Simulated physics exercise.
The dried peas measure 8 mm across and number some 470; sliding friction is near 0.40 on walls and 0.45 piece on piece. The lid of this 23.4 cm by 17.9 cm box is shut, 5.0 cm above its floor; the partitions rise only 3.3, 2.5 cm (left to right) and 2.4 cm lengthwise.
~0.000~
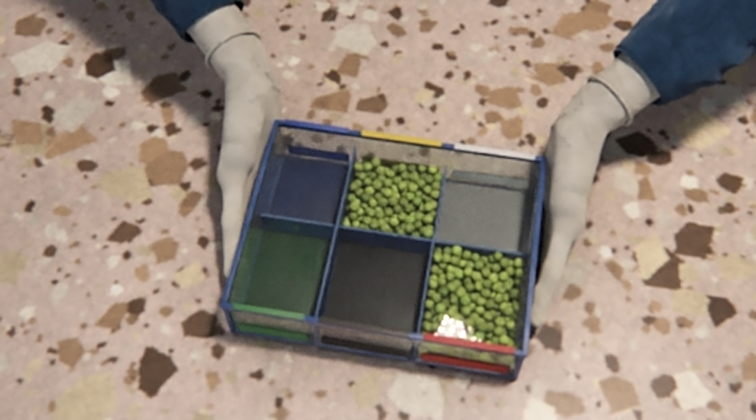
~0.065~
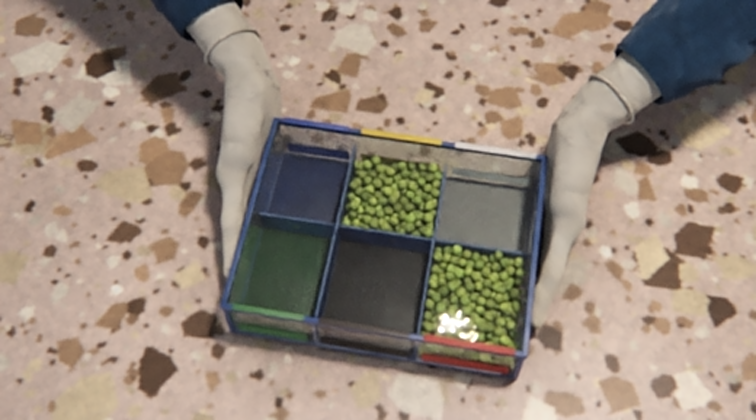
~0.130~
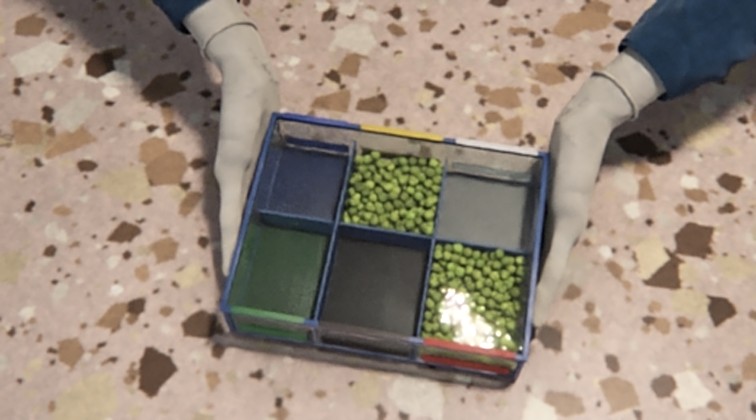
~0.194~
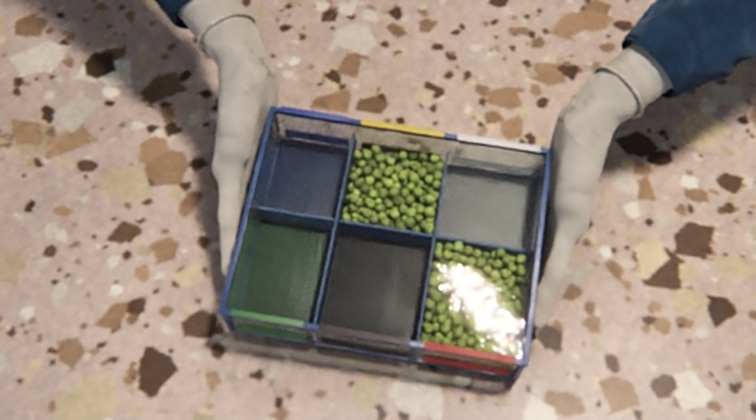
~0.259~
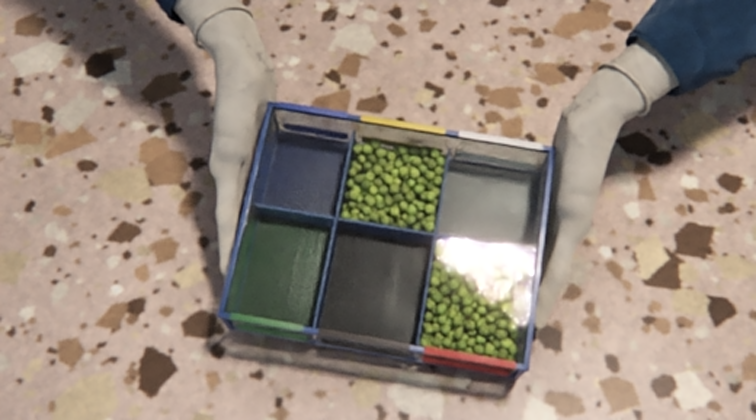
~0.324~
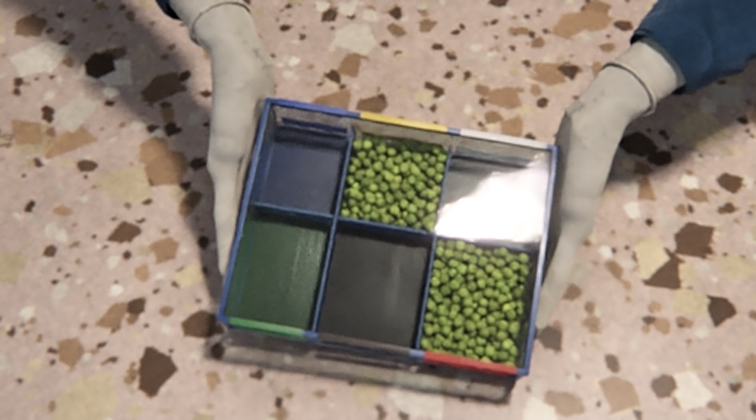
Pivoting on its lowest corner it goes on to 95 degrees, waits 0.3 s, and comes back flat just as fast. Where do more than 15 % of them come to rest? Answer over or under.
Red compartment: Over; blue compartment: Under; green compartment: Under; yellow compartment: Under; white compartment: Under; black compartment: Over.
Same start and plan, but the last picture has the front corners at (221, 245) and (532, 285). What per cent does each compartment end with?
Red 5; blue 5; green 0; yellow 50; white 45; black 0.
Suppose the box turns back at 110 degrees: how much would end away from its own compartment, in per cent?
About 45 per cent.
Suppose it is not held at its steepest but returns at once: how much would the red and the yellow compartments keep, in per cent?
In that case red 65; yellow 5.
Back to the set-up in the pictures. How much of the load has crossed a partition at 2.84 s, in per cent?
Roughly 40 per cent.
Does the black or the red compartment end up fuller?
It is the red one.
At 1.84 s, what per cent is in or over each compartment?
Red 65; blue 0; green 0; yellow 5; white 0; black 30.
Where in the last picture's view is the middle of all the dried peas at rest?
At about (443, 328).
After 1.84 s, tilt 95 degrees; red 65 %, yellow 5 %, black 30 %.
After 2.84 s, tilt 47 degrees; red 65 %, yellow 5 %, black 30 %.
After 3.83 s, tilt 0 degrees; red 65 %, yellow 5 %, black 30 %.
By 4.3 s all is still; red 65 %, blue 0 %, green 0 %, yellow 5 %, white 0 %, black 30 %.
